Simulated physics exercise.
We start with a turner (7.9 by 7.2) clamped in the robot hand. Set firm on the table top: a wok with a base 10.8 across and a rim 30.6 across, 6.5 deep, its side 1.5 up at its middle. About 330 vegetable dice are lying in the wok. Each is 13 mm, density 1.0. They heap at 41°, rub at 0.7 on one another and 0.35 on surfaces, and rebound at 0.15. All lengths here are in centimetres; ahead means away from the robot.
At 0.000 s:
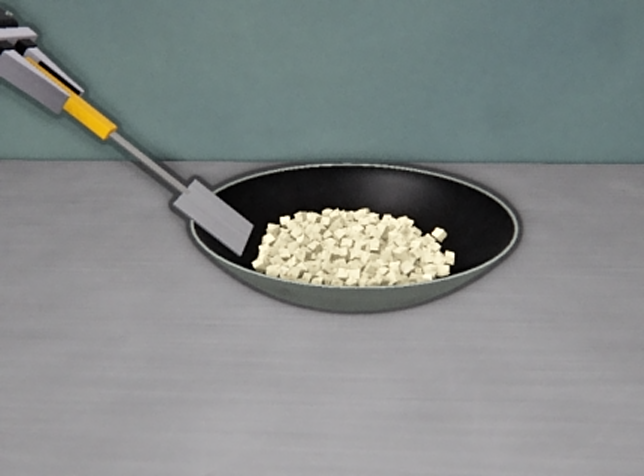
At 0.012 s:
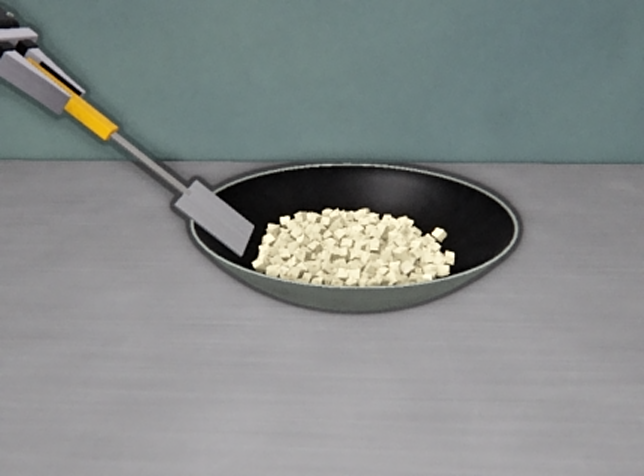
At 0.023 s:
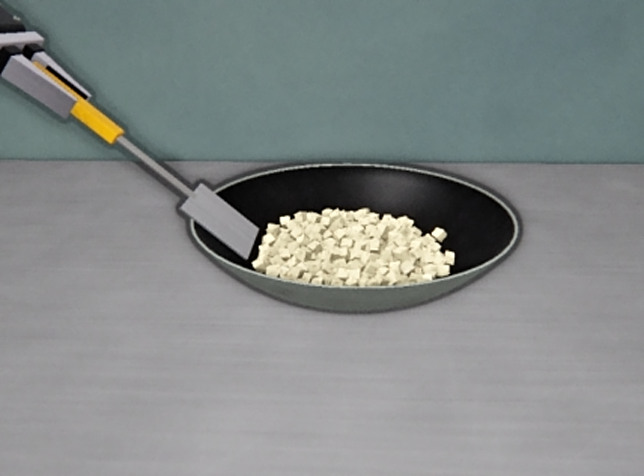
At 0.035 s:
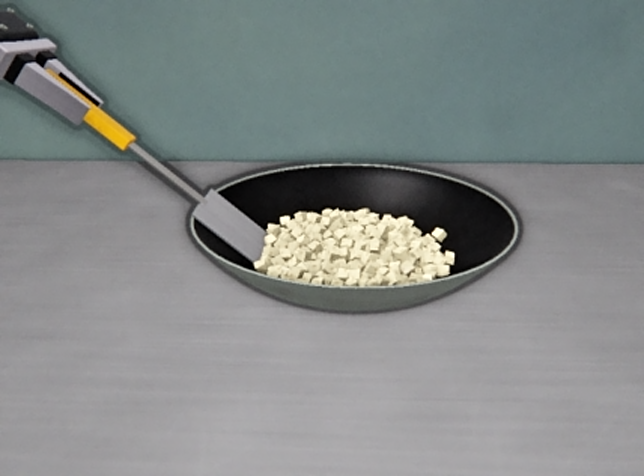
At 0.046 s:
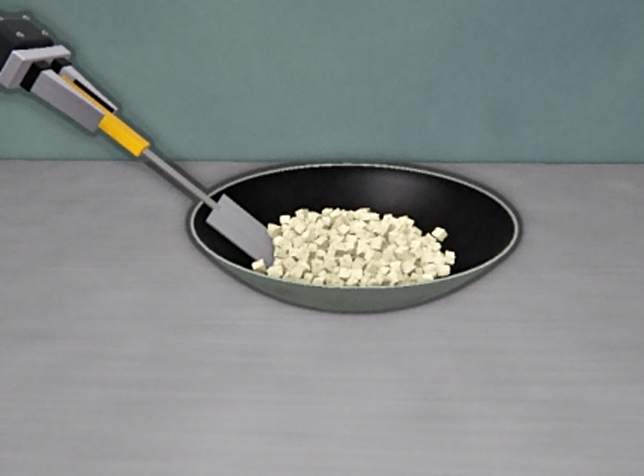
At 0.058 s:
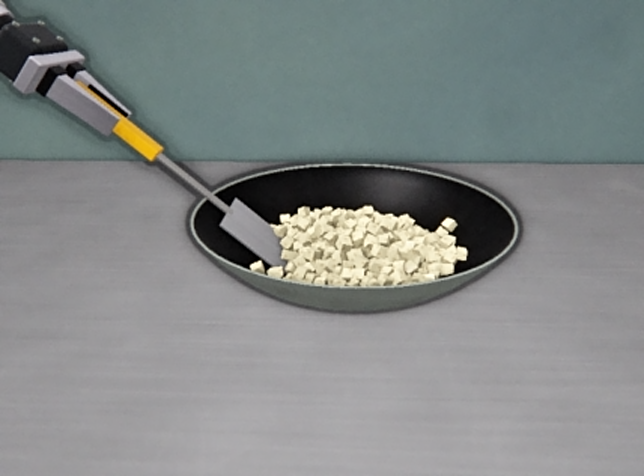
Turner in a robot hand sliding down and right into a dark wok, nudging a heap of pale vegetable dice rightward.
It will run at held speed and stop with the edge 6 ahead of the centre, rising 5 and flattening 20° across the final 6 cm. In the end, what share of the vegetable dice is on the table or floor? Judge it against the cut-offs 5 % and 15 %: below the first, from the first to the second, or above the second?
From 5 to 15 %.
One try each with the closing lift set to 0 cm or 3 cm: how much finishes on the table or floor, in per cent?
First try about 10 %, second try about 5 %.
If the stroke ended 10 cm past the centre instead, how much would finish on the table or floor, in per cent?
My guess would be around 35 per cent.
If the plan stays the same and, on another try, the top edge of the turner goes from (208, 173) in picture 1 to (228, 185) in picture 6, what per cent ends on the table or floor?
Off the vessel, on the table or floor: Some 0 percent.
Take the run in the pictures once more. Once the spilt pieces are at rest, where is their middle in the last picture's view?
The centre sits at roughly (594, 267).
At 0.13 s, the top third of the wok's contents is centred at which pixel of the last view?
Centre: Roughly (436, 228) in the last picture.
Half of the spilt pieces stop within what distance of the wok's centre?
About 26 cm.
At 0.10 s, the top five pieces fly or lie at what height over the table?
About 7 cm.
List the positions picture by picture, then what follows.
Turner top edge at (185, 191), sloping 42°; upper third of the load around (346, 242), from x 260 to 450, top at y 215; 329 in the wok, in the first picture.
Turner top edge at (186, 192), sloping 42°; upper third of the load around (346, 242), from x 260 to 450, top at y 215, in the second picture.
Turner top edge at (191, 195), sloping 42°; upper third of the load around (346, 242), from x 260 to 450, top at y 215, in the third picture.
Turner top edge at (202, 201), sloping 42°; upper third of the load around (346, 242), from x 260 to 450, top at y 215, in the fourth picture.
Turner top edge at (215, 207), sloping 42°; upper third of the load around (345, 242), from x 260 to 450, top at y 215, in the fifth picture.
Turner top edge at (228, 211), sloping 42°; upper third of the load around (355, 238), from x 260 to 460, top at y 210; 329 in the wok, in the sixth picture.
By 0.10 s, sloping 42°, highest piece 7 above the table; 329 in the wok.
By 0.13 s, sloping 36°, highest piece 10 above the table; 321 in the wok, 8 on the blade or in flight.
By 0.35 s, sloping 22°, highest piece 8 above the table; 301 in the wok, 23 on the table or floor, 5 on the blade or in flight.
By 1.40 s, sloping 22°, highest piece 7 above the table; 300 in the wok, 29 on the table or floor.
Final count, 300 in the wok, 29 on the table or floor. That is 9 % on the table or floor.
